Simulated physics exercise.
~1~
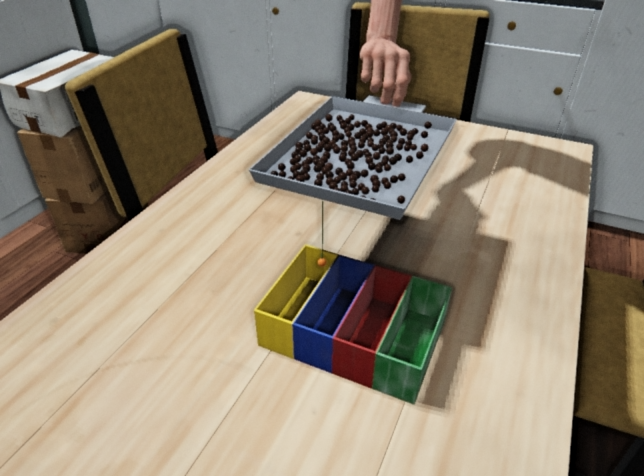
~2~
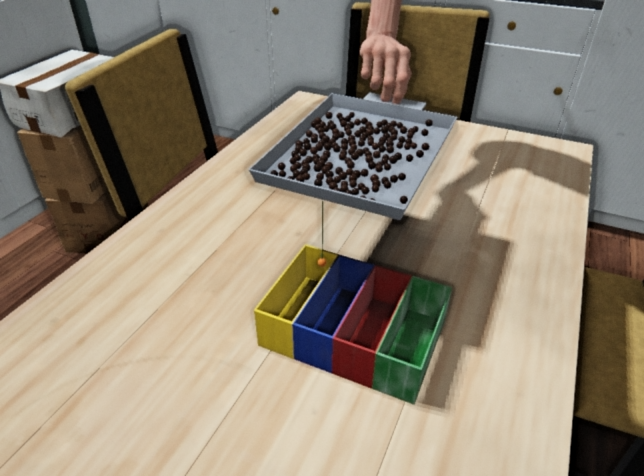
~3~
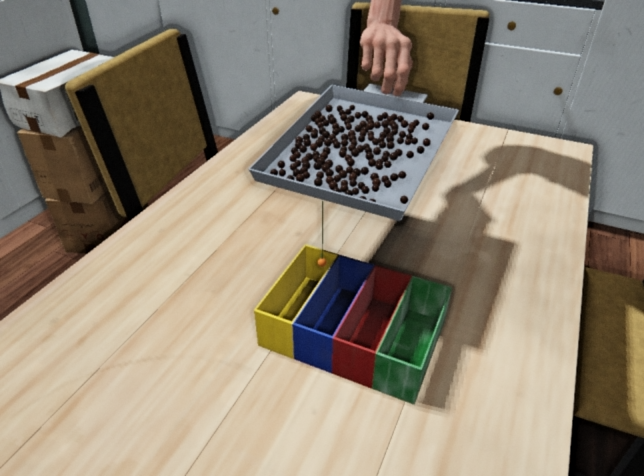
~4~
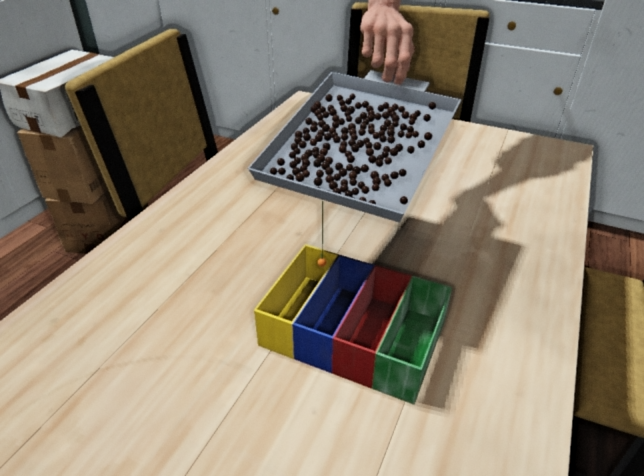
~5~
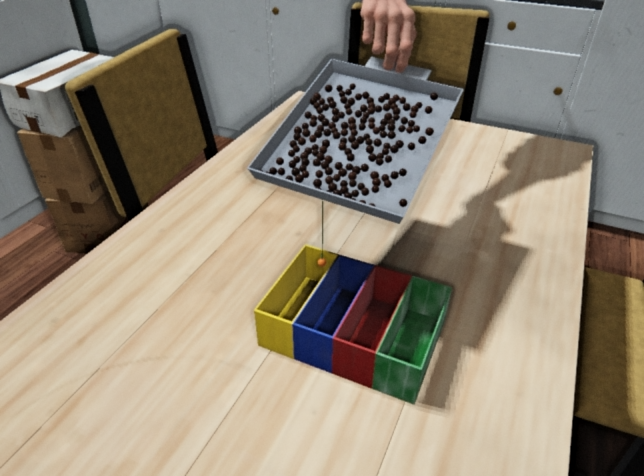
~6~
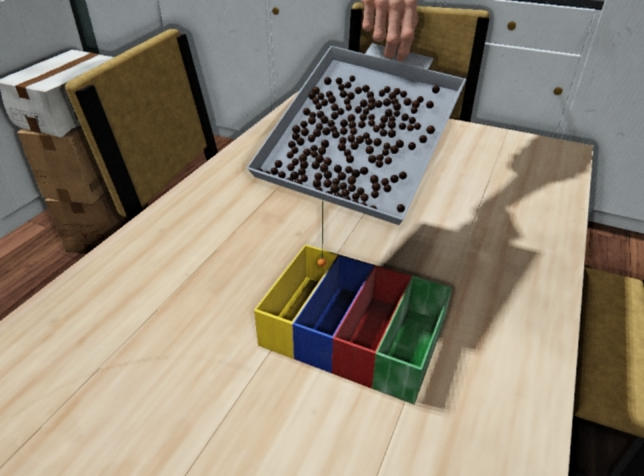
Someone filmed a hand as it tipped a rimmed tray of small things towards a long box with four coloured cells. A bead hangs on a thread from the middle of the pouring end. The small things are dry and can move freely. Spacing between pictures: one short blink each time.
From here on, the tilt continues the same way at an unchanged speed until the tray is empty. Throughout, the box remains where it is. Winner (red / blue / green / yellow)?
Red.
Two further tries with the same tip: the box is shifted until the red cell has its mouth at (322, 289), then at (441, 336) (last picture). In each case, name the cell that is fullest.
First: The green one. Second: The cell in yellow.
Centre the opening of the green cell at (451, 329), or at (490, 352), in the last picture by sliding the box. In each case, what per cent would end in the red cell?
That makes 20 per cent, followed by 0 per cent.
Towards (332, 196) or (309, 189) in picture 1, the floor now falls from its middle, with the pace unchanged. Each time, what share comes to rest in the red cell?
Roughly 20 % in the first case and 0 % in the second.
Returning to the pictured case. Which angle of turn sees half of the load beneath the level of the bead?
About 90 degrees.
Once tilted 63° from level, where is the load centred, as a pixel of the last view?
Around (358, 199).
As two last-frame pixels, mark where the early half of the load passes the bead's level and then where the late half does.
(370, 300), then (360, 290).
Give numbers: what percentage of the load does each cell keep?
I'd put the yellow cell near 10, the blue cell near 30, the red cell near 50, and the green cell near 10.
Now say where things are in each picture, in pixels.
The first picture shows corners of the pouring end (254, 169) and (401, 205), level; middle of the load (352, 153), chocolate balls; bead on its thread (322, 262); yellow cell (275, 331); blue cell (313, 345); red cell (353, 360); green cell (396, 375).
The second picture shows corners of the pouring end (254, 168) and (401, 206), level; middle of the load (352, 152).
The third picture shows corners of the pouring end (254, 168) and (401, 207), tipped barely, lowest at the right corner; middle of the load (352, 148).
The fourth picture shows corners of the pouring end (253, 167) and (401, 210), tipped a little, lowest at the right corner; middle of the load (352, 143).
The fifth picture shows corners of the pouring end (253, 166) and (401, 212), tipped a little, lowest at the right corner; middle of the load (352, 139).
The sixth picture shows corners of the pouring end (252, 166) and (401, 215), tipped clearly, lowest at the right corner; middle of the load (351, 139), almost all on the move; yellow cell (275, 331); blue cell (313, 345); red cell (353, 360); green cell (396, 375).
Just after the last frame, tray tipped steeply; the larger part on the tray; about a tenth in the red cell; just a few in the green cell; just a few in the blue cell; about a tenth falling or outside the box.
A moment on, tray tipped past a quarter turn; just a few on the tray; roughly half in the red cell; roughly a quarter in the blue cell; about a tenth in the green cell; about a tenth in the yellow cell; about a tenth falling or outside the box.
Further on, tray tipped past a quarter turn; roughly half in the red cell; roughly a quarter in the blue cell; about a tenth in the green cell; about a tenth in the yellow cell; about a tenth falling or outside the box.
When it is over, tray tipped past a quarter turn; roughly half in the red cell; roughly a quarter in the blue cell; about a tenth in the green cell; about a tenth in the yellow cell; about a tenth outside the box.
